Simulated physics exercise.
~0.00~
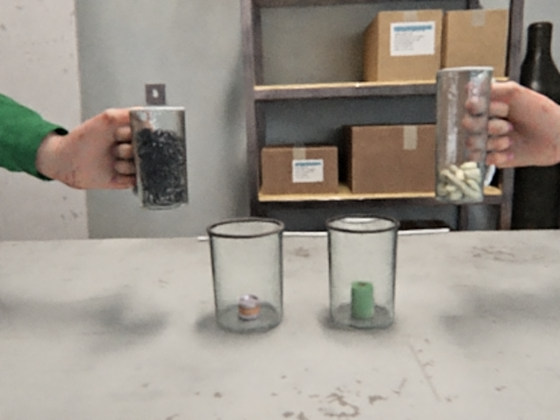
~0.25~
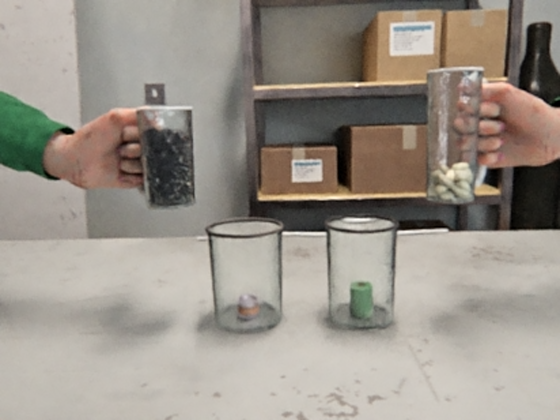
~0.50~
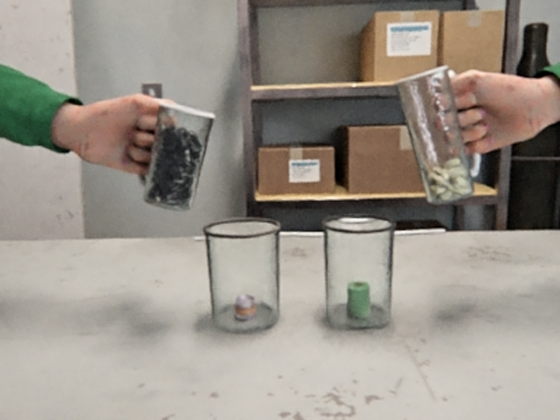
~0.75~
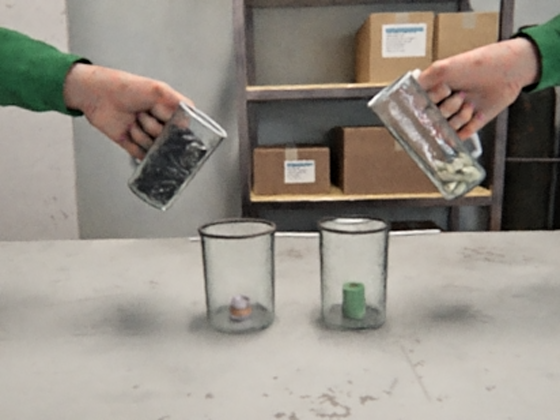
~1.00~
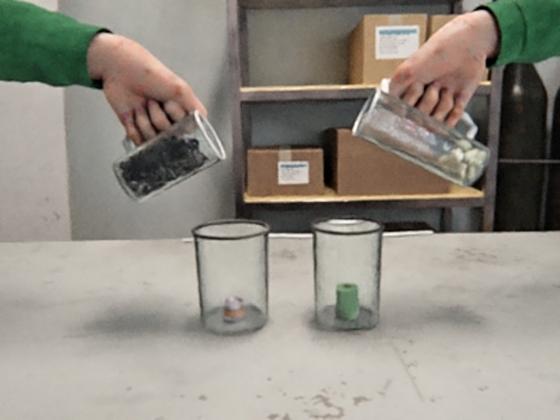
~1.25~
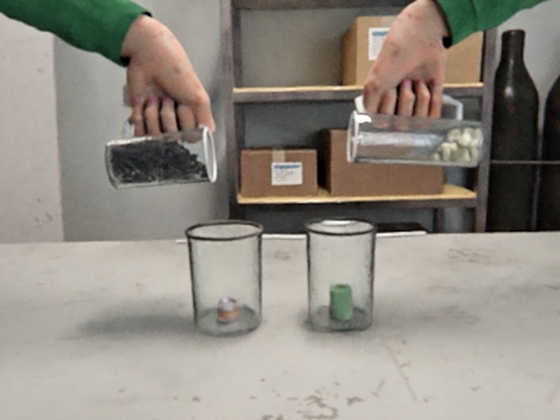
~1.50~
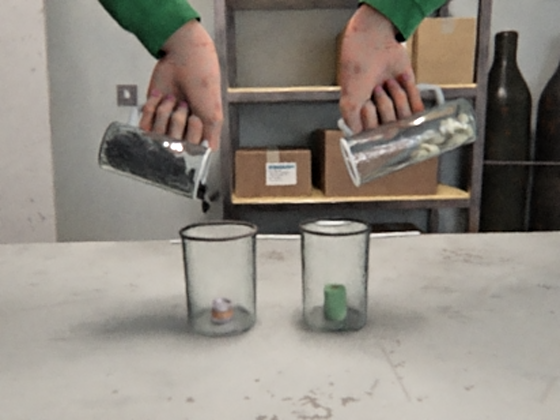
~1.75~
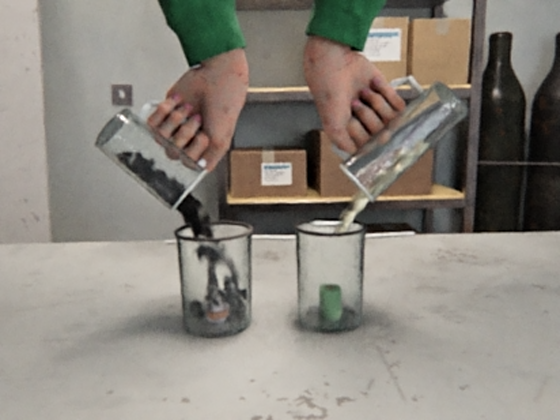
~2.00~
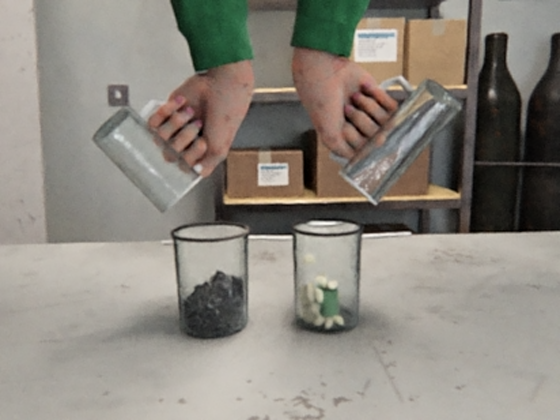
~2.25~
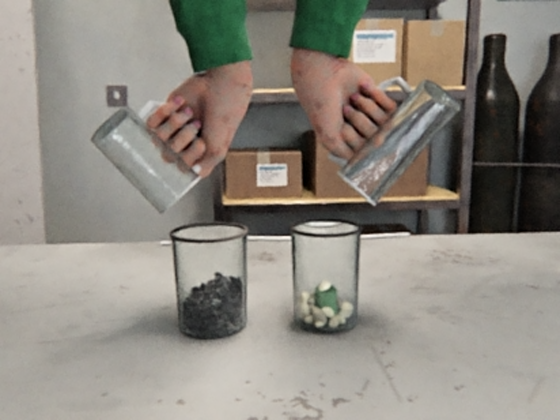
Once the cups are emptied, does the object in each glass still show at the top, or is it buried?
The object in the left glass is buried under the dark bits. The green one in the right glass still sticks out of the pale pieces.
